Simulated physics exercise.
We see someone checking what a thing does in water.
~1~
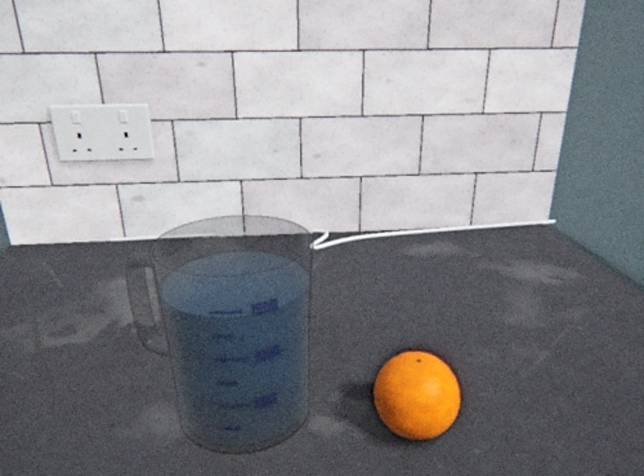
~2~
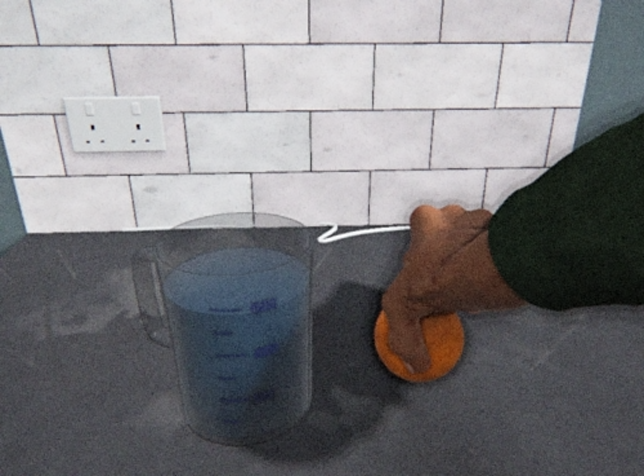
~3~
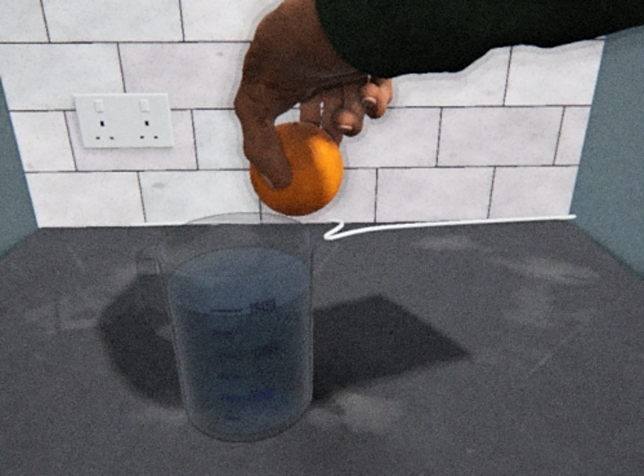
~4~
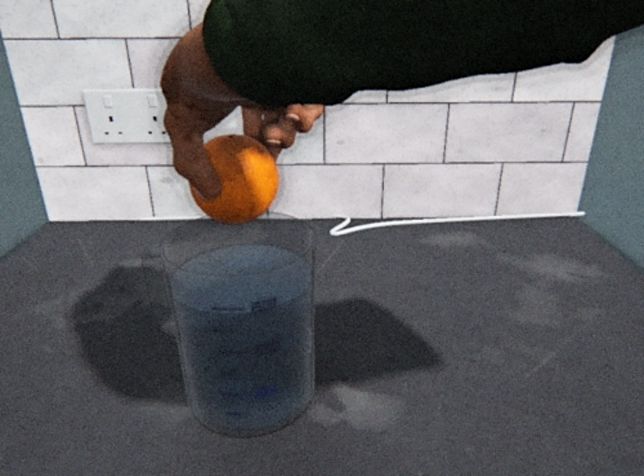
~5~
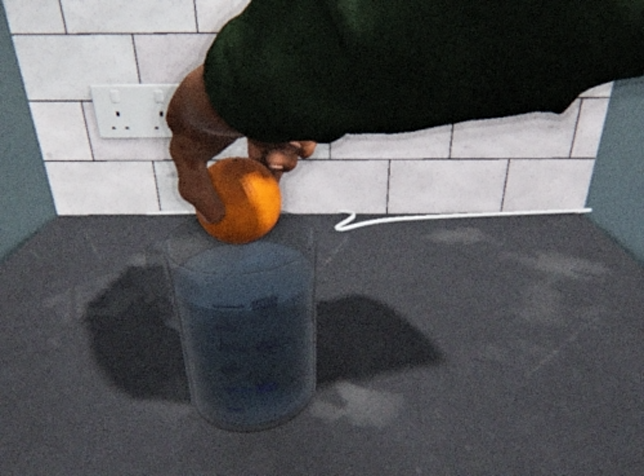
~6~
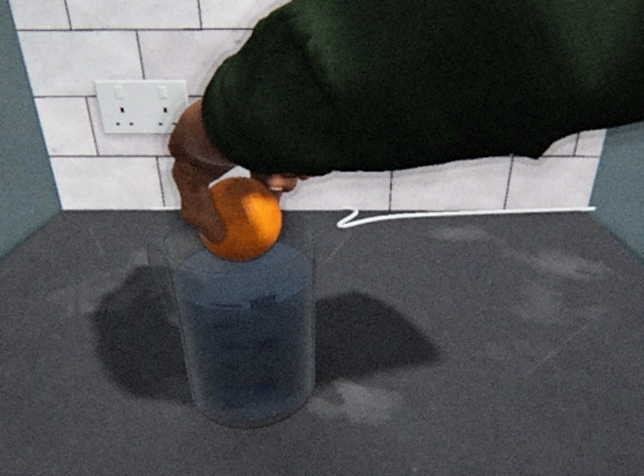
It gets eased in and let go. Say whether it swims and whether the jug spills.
What you'd see is that the thing keeps afloat while the jug holds everything.
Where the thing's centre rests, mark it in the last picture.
Its centre settles around (245, 277).
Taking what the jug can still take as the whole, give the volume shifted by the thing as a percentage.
About 40 %.
Soon after, the orange enters the water; the jug is about three quarters full.
Later, the orange comes up again; the jug is nearly full.
In the end, the orange floats; the jug is nearly full; nothing is spilt.
